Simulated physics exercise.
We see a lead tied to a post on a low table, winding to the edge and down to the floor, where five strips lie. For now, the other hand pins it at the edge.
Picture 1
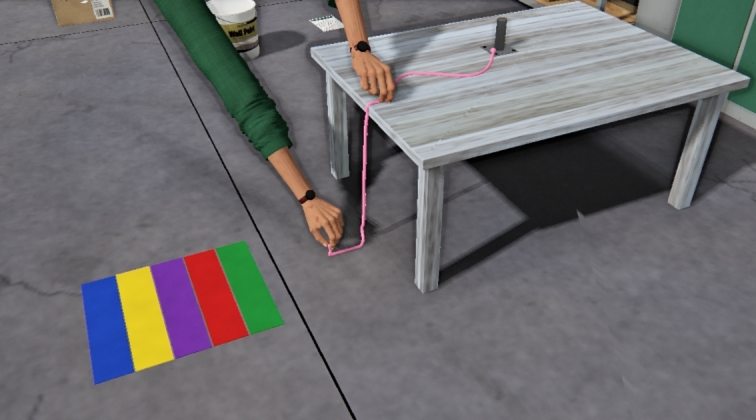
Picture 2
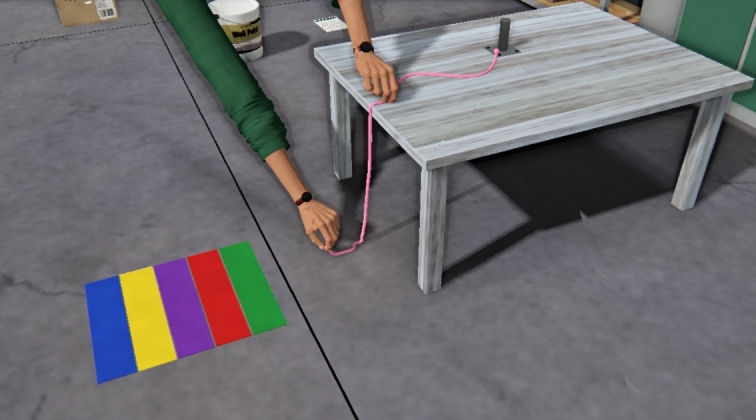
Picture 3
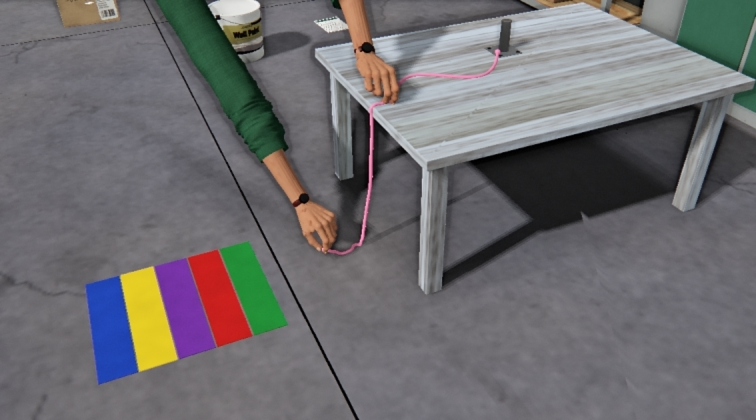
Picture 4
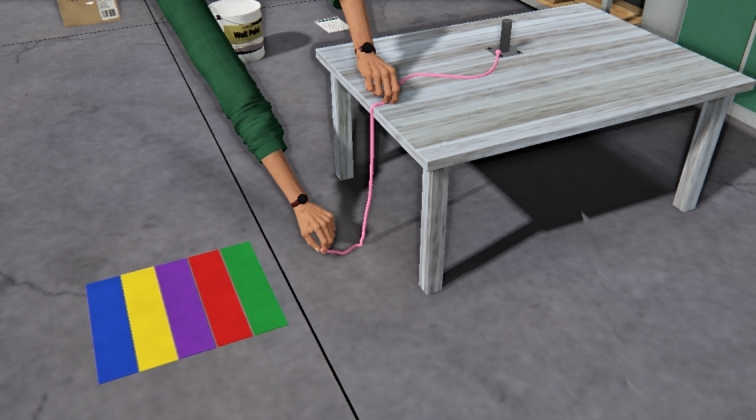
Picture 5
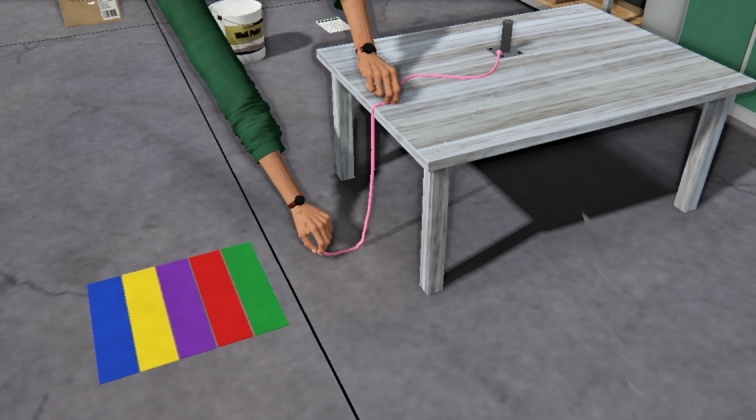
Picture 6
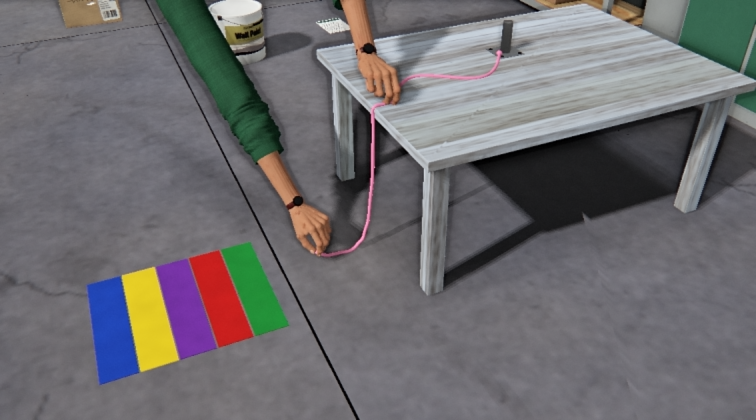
A pink cord runs from a dark post on a low, weathered grey-white table over its left edge to a concrete floor, seen from above at an angle. Two hands of someone in green sleeves hold it, one at the edge, one near the floor, right of blue, yellow, purple, red and green strips. The lower hand inches left, drawing the cord's end slightly, while the view shifts barely at first.
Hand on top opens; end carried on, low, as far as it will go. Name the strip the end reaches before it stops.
Purple.
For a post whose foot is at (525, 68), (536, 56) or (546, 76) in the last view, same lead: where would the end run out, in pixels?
(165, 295), (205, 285) and (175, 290), in that order.
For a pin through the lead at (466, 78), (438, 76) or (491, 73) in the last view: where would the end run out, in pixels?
About (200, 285), (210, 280) and (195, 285).
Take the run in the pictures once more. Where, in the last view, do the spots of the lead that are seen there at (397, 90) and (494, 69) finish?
They end up at (367, 98) and (468, 63).
Early on, end near (238, 274); over green.
Midway, end near (200, 285); over red.
At the end of the slack, end near (178, 291); over purple. It halts on the purple strip.
